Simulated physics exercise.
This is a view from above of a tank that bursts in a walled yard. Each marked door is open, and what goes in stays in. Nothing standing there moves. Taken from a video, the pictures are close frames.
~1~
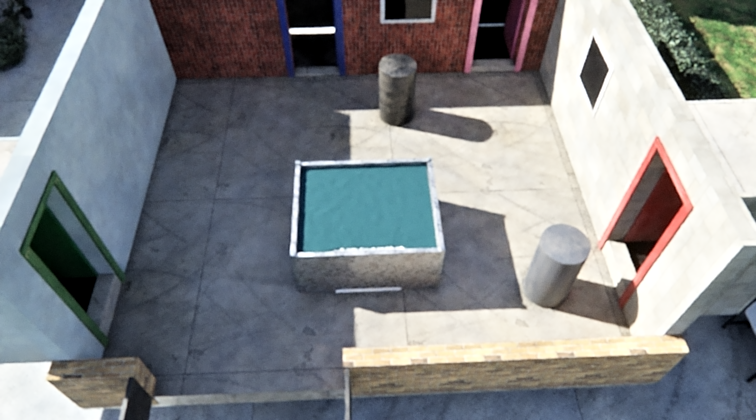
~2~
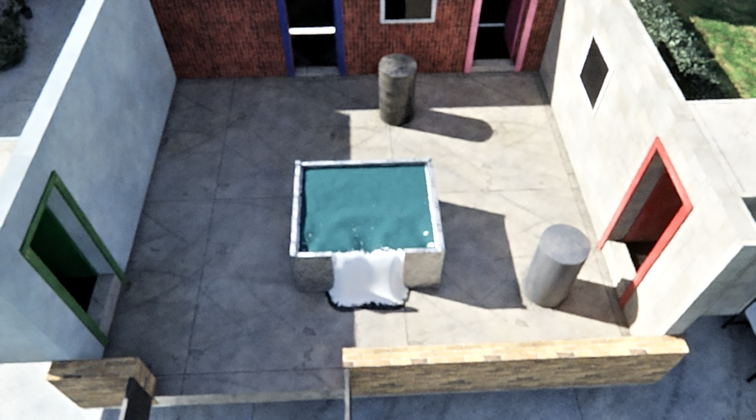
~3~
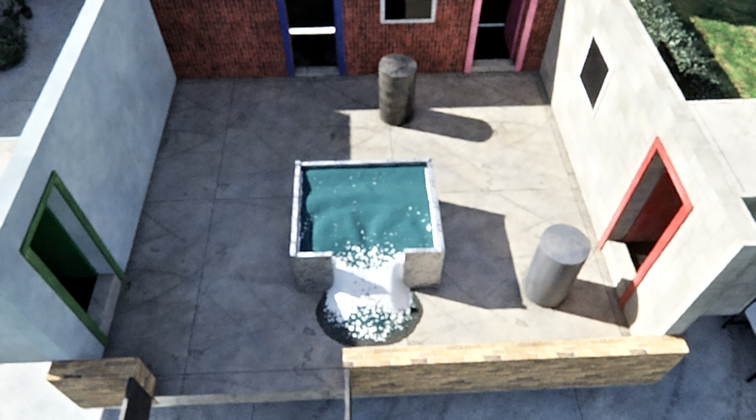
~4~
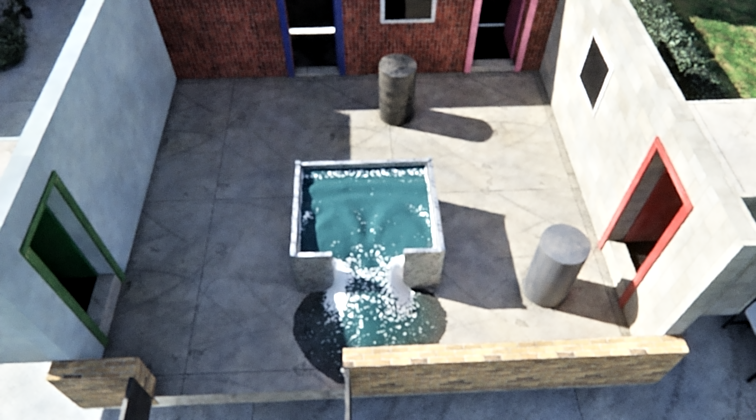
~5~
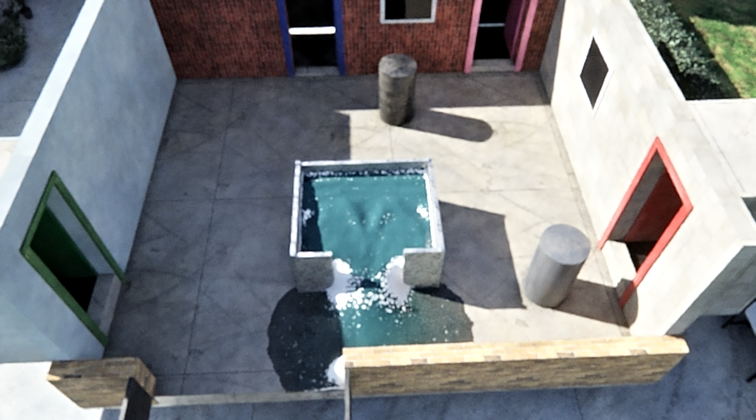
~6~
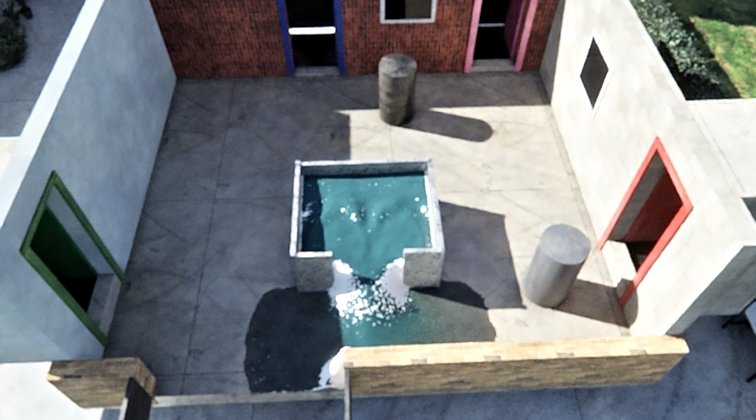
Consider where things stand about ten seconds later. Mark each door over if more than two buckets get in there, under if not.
Green door - under; pink door - under; blue door - under; red door - under.
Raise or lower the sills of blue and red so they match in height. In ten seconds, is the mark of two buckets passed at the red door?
Note: Red tops the limit.
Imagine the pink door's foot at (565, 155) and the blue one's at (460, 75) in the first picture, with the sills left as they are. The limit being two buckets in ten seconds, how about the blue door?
Note: Blue one comes out above.
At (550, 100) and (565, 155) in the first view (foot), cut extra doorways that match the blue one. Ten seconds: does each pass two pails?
Taking them in order, one overshoots and the other undershoots.
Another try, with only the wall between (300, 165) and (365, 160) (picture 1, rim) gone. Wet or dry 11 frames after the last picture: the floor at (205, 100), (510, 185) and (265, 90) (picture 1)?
Following the listed order, the three come out reached by the spill, not reached and reached by the spill.
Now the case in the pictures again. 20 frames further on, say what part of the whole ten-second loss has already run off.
I'd estimate some 65 per cent.
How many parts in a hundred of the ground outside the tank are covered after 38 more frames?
It should be close to 65 %.
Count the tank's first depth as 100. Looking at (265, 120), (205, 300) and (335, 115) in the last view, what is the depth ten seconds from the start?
Some 4, 2 and 4 in a hundred.
A moment on, water covers 15 % of the floor; the green door not reached, the pink door not reached, the blue door not reached, the red door not reached.
Next, water covers 20 % of the floor; the green door not reached, the pink door not reached, the blue door not reached, the red door wet at the sill, nothing in.
Then, water covers 40 % of the floor; the green door wet at the sill, nothing in, the pink door not reached, the blue door not reached, the red door wet at the sill, nothing in.
Later, water covers 65 % of the floor; the green door wet at the sill, nothing in, the pink door under two buckets in, the blue door not reached, the red door wet at the sill, nothing in.
In the end, water covers 85 % of the floor; the green door wet at the sill, nothing in, the pink door under two buckets in, the blue door wet at the sill, nothing in, the red door wet at the sill, nothing in.
